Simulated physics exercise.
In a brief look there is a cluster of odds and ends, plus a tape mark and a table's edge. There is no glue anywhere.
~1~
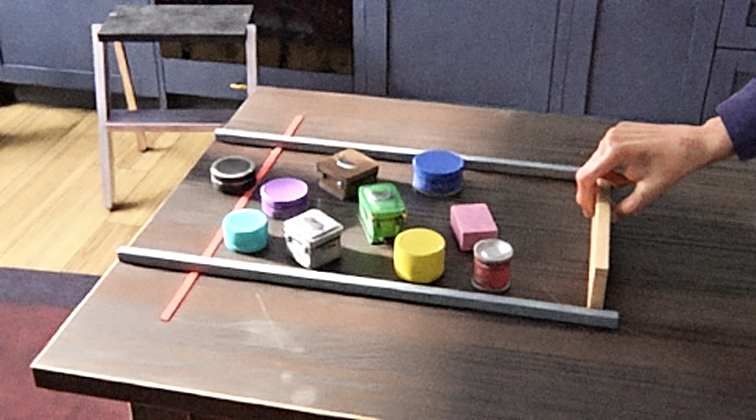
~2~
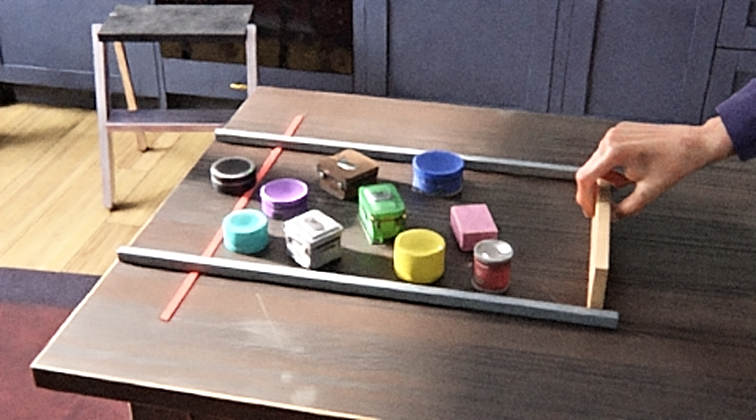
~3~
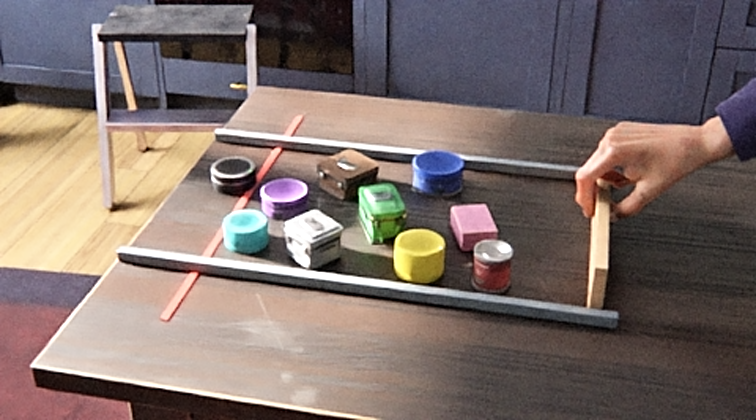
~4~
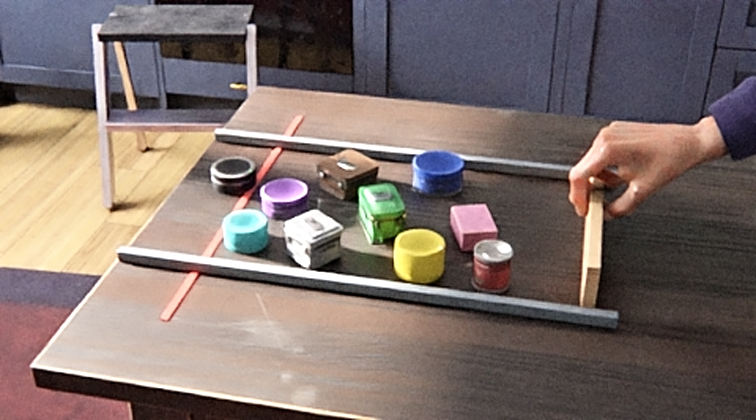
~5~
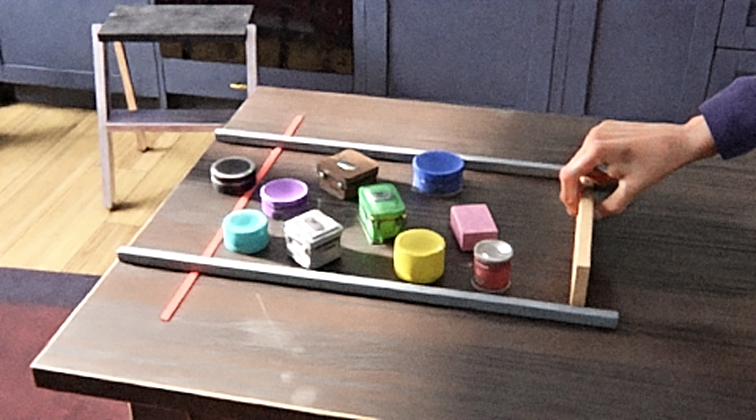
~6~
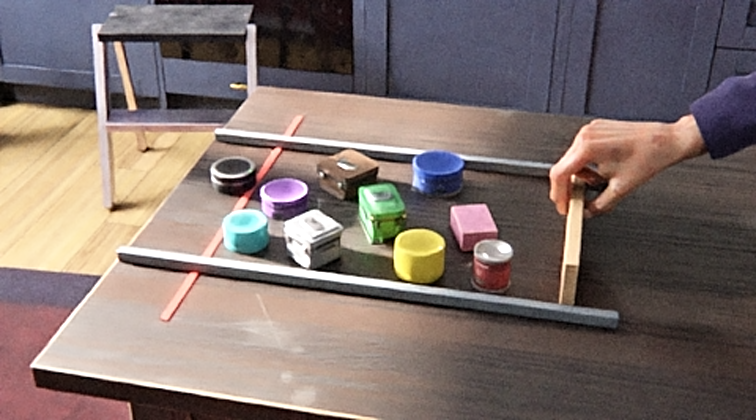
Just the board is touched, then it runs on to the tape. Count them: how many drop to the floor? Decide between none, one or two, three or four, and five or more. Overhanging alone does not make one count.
Decision: Three or four.
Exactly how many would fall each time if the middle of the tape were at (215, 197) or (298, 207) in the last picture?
Tallies: 5, 0.
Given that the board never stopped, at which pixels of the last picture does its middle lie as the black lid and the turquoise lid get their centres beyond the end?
About (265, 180), and about (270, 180) for the other.
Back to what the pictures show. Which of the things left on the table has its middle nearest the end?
That's the grey case.
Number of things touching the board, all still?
My count gives 4.
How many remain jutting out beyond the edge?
That comes to 1 of them.
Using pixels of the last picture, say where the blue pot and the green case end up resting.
You'll find the blue pot at roughly (249, 145) and the green case at roughly (188, 189).
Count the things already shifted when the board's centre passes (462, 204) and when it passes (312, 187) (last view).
By the first moment it's 3, by the second it's 10.
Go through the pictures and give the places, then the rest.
In the first frame, black lid (234, 175); turquoise lid (246, 231); purple tub (285, 199); board (601, 220); tape (244, 201).
In the second frame, turquoise lid (246, 231); red pot (492, 267).
In the third frame, purple tub (285, 199); grey case (314, 240).
In the fourth frame, black lid (234, 175); board (594, 219).
In the fifth frame, turquoise lid (246, 231); brown case (349, 175).
In the sixth frame, black lid (234, 175); turquoise lid (246, 231); purple tub (285, 199); board (575, 217); tape (244, 201).
Soon after, none off yet; black lid at rest near (234, 175); turquoise lid at rest near (246, 231); purple tub at rest near (285, 199).
At rest, the number that fall off is three or four; fallen, purple tub, turquoise lid and black lid.
